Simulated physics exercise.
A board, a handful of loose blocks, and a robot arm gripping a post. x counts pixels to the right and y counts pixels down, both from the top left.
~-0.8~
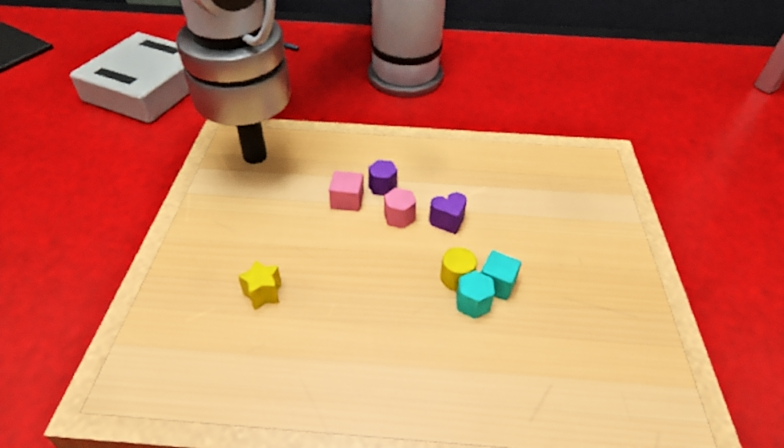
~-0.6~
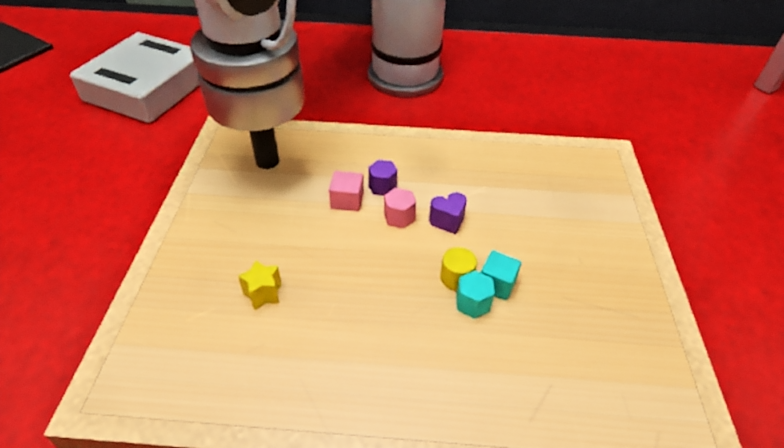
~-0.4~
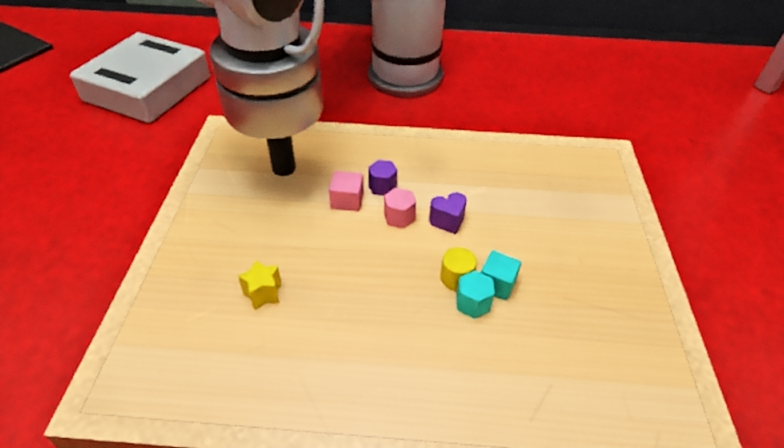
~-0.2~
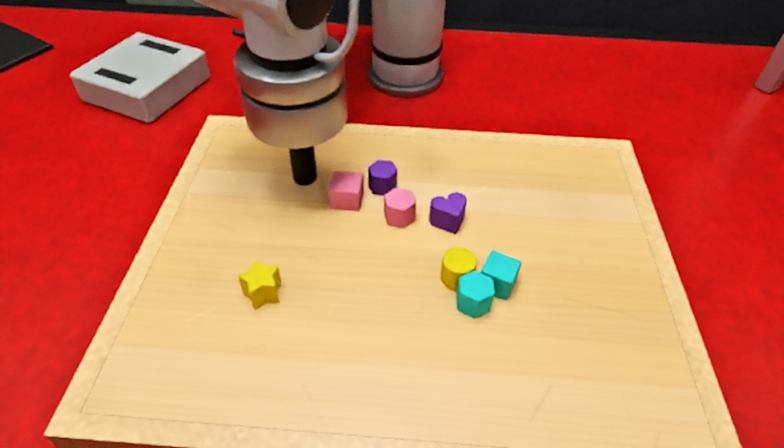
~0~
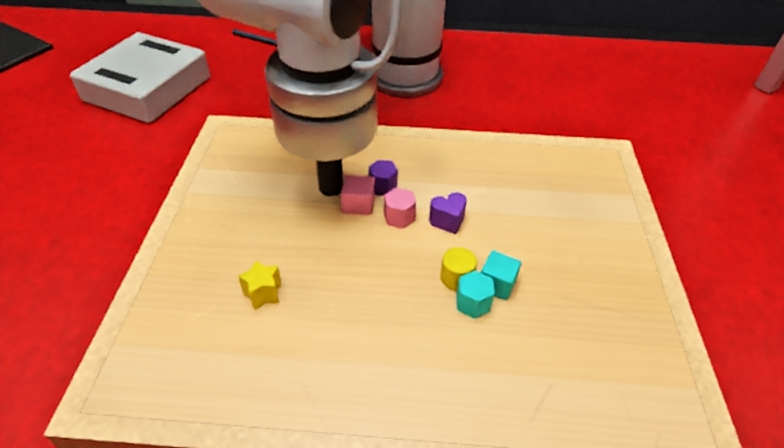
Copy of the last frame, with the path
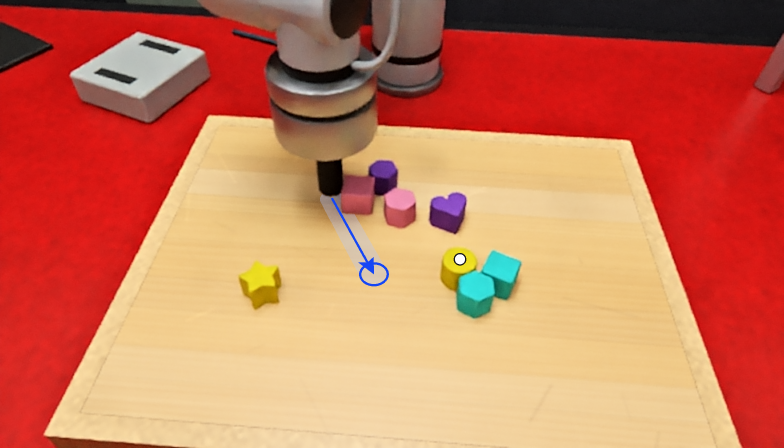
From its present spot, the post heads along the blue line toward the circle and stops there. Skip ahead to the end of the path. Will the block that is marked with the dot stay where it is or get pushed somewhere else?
By the last moment of the path, the block that is marked with the dot has stayed put.
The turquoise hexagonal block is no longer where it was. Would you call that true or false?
The statement is incorrect.
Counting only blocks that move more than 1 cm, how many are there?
Going by the path, one block will move.
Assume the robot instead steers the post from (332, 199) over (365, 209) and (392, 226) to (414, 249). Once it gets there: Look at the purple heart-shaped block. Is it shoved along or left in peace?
It ends up somewhere else.
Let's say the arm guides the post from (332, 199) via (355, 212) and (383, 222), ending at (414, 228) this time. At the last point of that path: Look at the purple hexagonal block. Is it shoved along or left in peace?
Put simply, it stays right there.
The line goes from (332, 199) to (374, 274); the dot is on the yellow round block.
The first path, step by step. One third of the way, post (344, 212); pink four-sided block (368, 190), turned 25° anticlockwise; pink hexagonal block (403, 198).
Two thirds of the way, post (359, 237); pink four-sided block (368, 190), turned 30° anticlockwise; pink hexagonal block (403, 198).
At the end, post (374, 264); pink four-sided block (368, 190), turned 30° anticlockwise; pink hexagonal block (403, 198); yellow round block unmoved; turquoise hexagonal block unmoved.
